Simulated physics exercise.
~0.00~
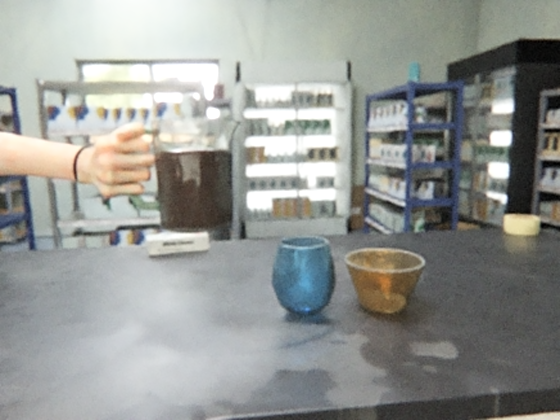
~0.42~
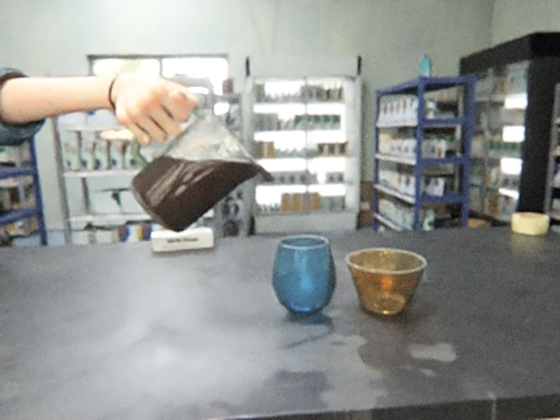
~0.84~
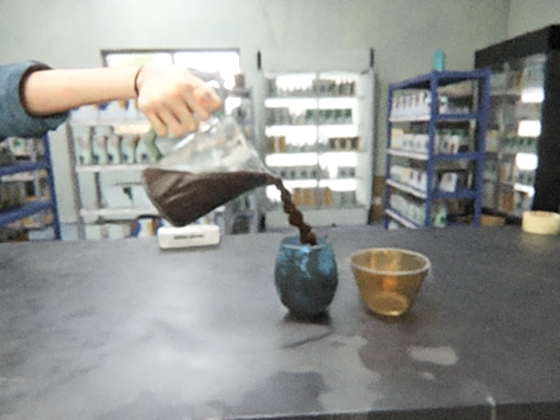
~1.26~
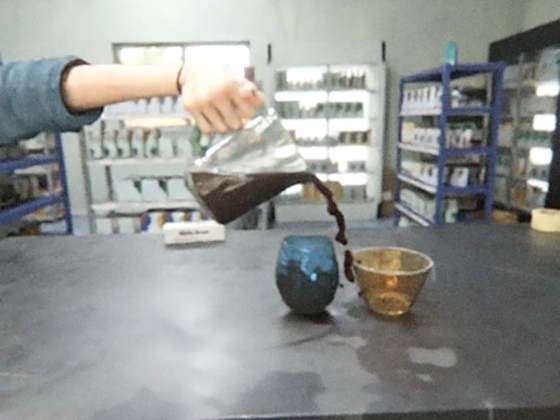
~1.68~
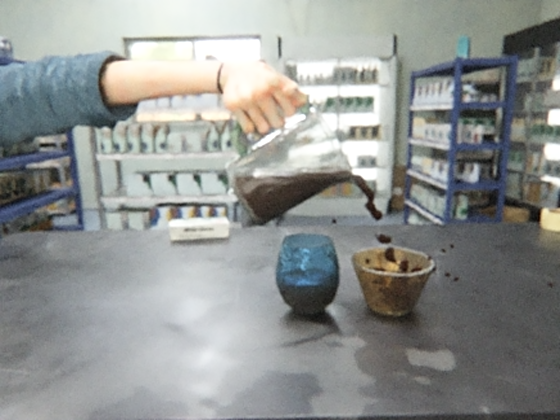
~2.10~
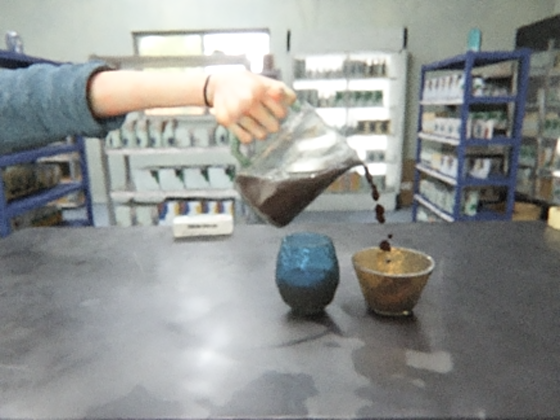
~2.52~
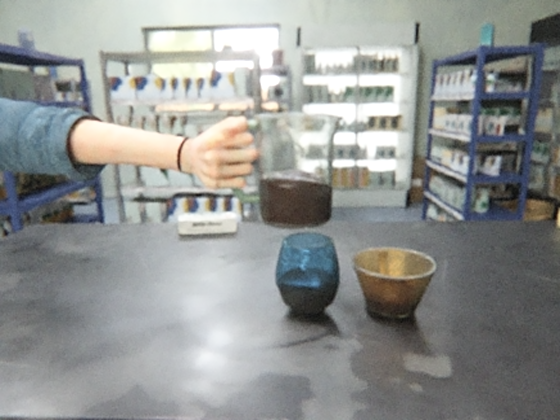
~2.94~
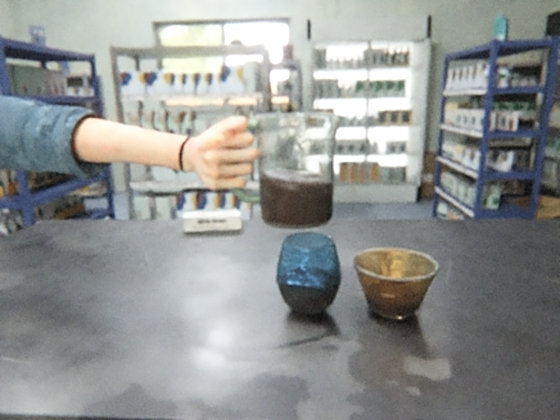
A hand tilts a jug, pouring coffee into a blue glass, then an amber cup, and levels it.
